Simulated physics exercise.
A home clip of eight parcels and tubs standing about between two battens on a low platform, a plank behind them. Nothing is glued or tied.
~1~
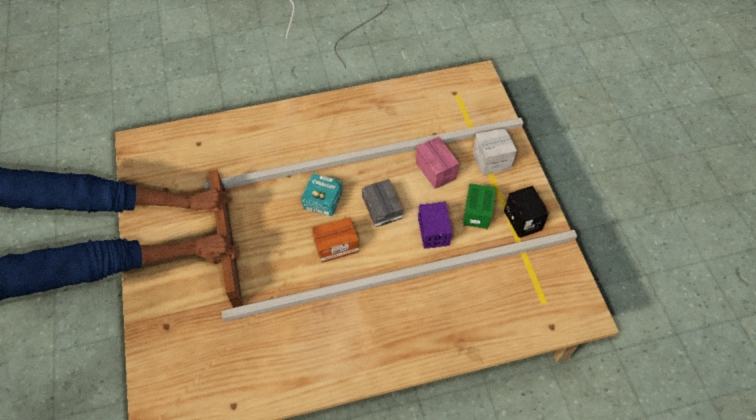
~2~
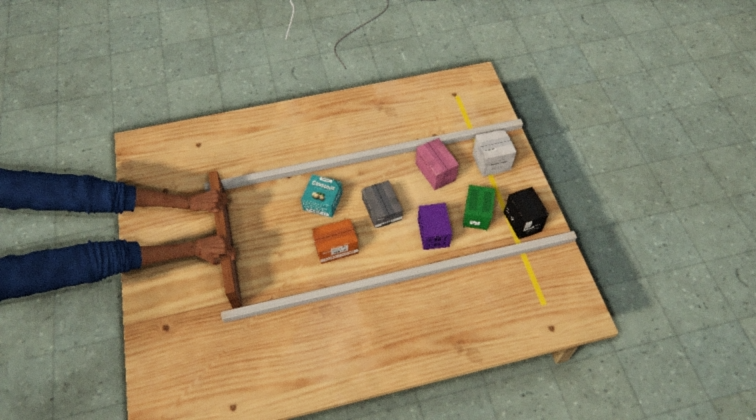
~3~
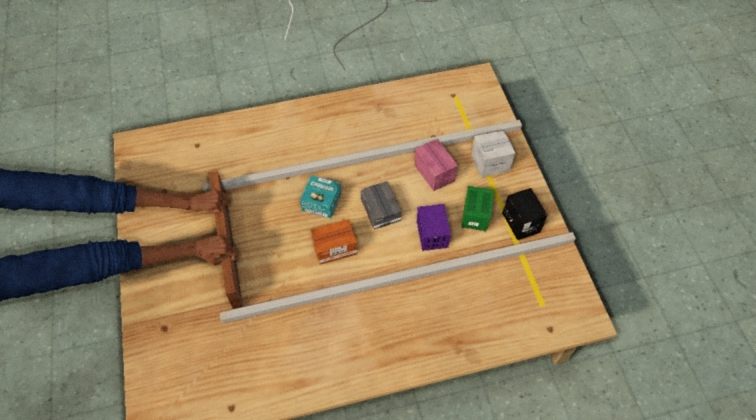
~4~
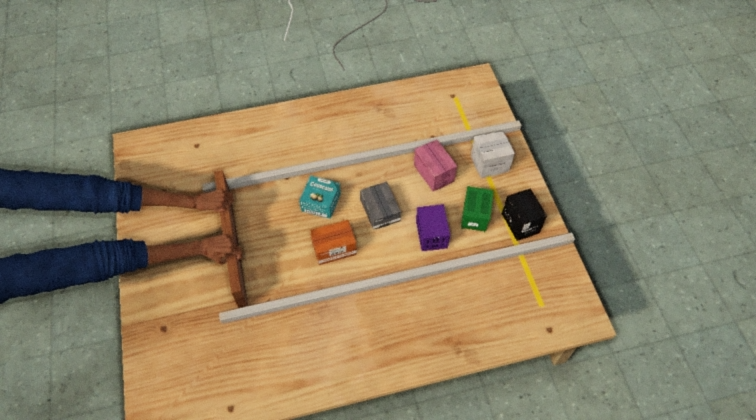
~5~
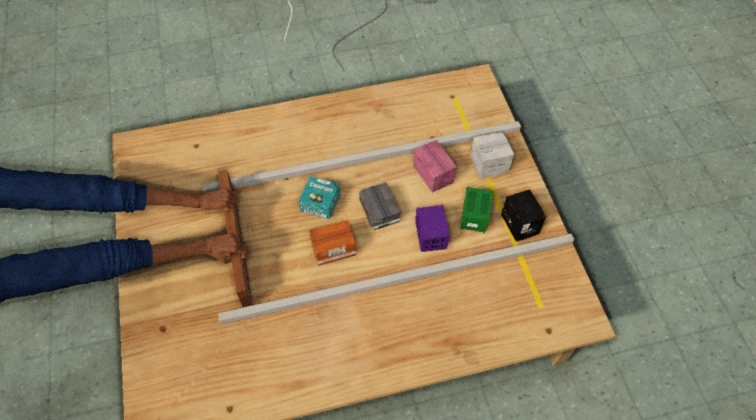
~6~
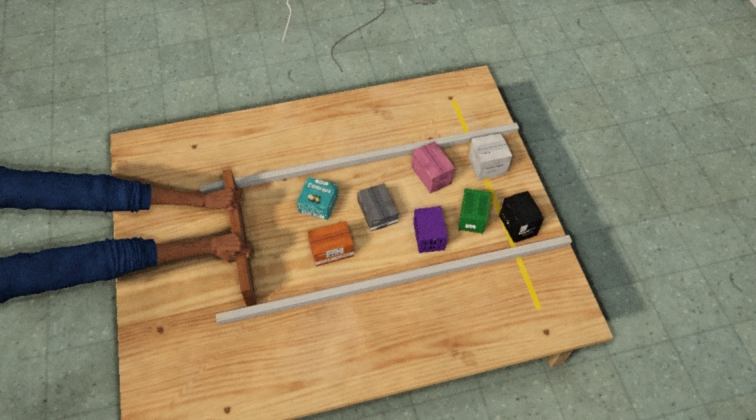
At first, two hands in blue sleeves hold a wooden plank at the left of a low platform, with eight colourful boxes standing untouched between two pale battens. The hands then slide the plank slowly a short way right, narrowing the gap to the boxes, which stay in their places.
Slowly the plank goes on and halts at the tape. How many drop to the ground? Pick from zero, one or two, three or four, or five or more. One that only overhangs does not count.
Outcome: The number that fall off is three or four.
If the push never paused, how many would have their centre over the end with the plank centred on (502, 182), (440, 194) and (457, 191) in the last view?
It would be 5, 0 and 1.
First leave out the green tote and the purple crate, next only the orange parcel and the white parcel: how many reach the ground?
The counts: 1 and 1.
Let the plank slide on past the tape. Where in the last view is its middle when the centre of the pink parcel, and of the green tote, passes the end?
Near (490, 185) and (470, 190).
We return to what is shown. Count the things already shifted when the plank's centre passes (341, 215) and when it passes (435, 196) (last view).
The counts are 3 and 8.
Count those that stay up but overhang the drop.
The number is 2.
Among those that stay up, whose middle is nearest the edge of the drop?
The purple crate ends nearest.
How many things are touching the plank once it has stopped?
In contact: 2.
Early on, none off yet; black parcel at rest near (521, 217); white parcel at rest near (489, 157); green tote at rest near (474, 212).
A while later, none off yet; black parcel travelled a little near (526, 217); white parcel moving near (492, 156); green tote travelled a little near (493, 205).
Finally, the number that fall off is three or four; lost, pink parcel, green tote, white parcel and black parcel.
